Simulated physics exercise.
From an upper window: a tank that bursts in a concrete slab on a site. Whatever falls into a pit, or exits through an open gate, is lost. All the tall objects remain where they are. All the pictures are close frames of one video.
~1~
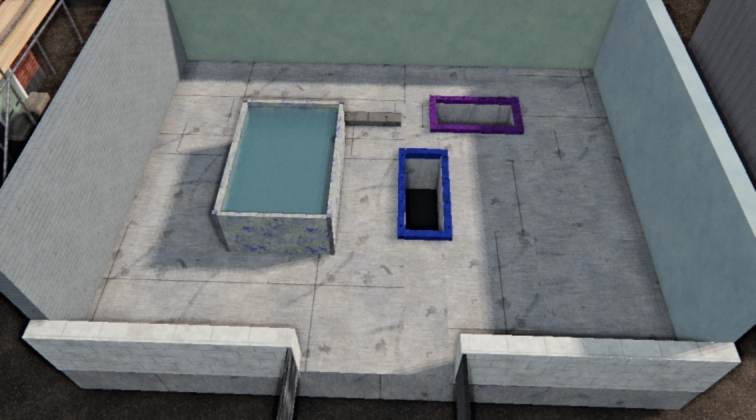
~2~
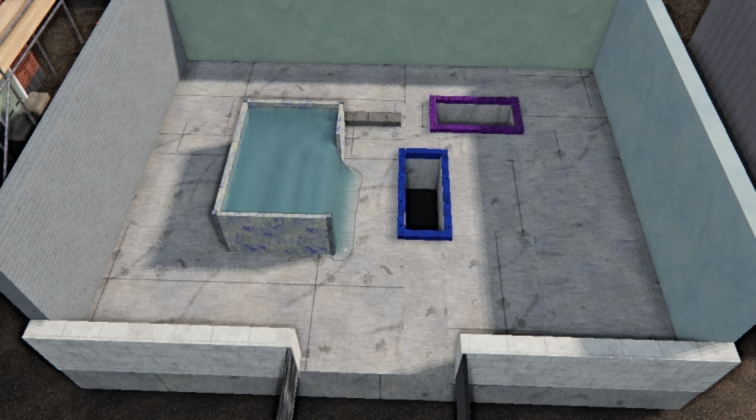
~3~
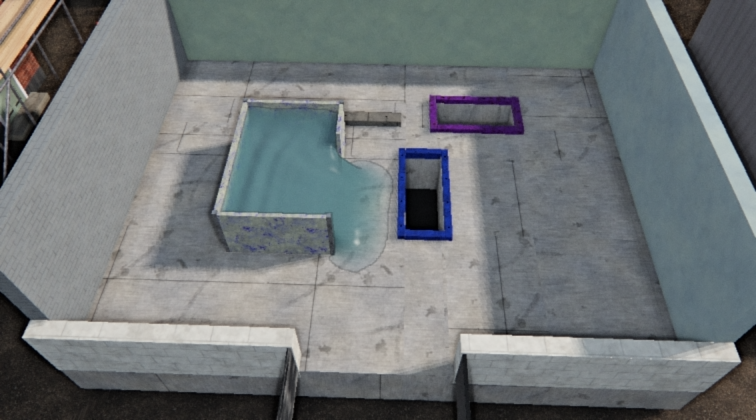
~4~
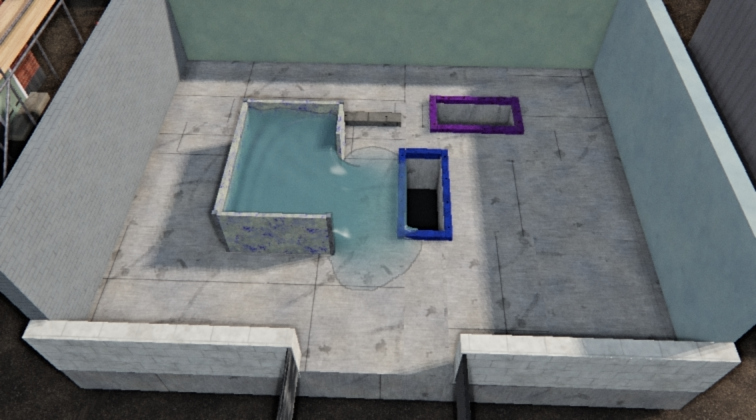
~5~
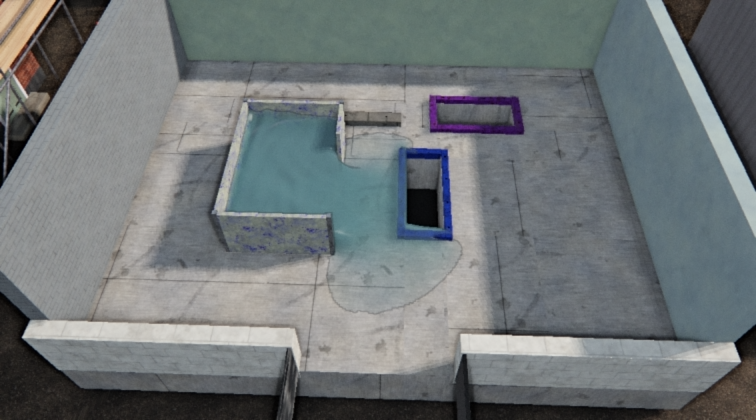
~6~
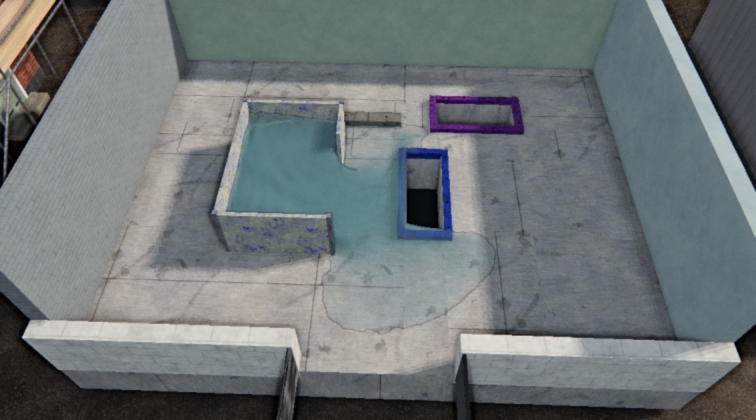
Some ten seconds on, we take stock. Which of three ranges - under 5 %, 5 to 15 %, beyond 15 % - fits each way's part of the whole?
Outcome: The gate soaks up a medium amount - five to fifteen per cent, the purple pit soaks up scarcely any - beneath five per cent, the blue pit soaks up a great deal - past fifteen per cent.
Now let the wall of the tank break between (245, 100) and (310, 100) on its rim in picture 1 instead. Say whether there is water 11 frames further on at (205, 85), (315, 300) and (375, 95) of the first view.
Going point by point: Waterlogged, left unwetted, waterlogged.
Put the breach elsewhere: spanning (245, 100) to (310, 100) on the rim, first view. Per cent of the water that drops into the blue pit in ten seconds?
Per cent to blue: 0.
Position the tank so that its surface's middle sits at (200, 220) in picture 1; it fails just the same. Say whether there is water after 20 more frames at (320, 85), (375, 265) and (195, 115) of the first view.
Location one: Bone dry; location two: Soaked; location three: Bone dry.
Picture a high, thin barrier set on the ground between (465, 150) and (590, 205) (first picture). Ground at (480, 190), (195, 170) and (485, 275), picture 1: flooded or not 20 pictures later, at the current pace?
In that order, I'd expect them to be kept clear of the flood, kept clear of the flood and reached by the flood.
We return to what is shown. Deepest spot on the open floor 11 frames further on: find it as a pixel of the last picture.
Approximate pixel: (677, 353).
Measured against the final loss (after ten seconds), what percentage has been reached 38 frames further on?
Roughly 90 %.
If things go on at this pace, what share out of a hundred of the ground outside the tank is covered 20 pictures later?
Some 35 in a hundred.
A moment on, water covers 25 % of the floor; the gate 0 %, the purple pit 0 %, the blue pit 19 %.
Next, water covers 30 % of the floor; the gate 2 %, the purple pit 0 %, the blue pit 29 %.
Then, water covers 35 % of the floor; the gate 4 %, the purple pit 0 %, the blue pit 35 %.
Later, water covers 55 % of the floor; the gate 8 %, the purple pit 0 %, the blue pit 37 %.
In the end, water covers 75 % of the floor; the gate 11 %, the purple pit 0 %, the blue pit 37 %.
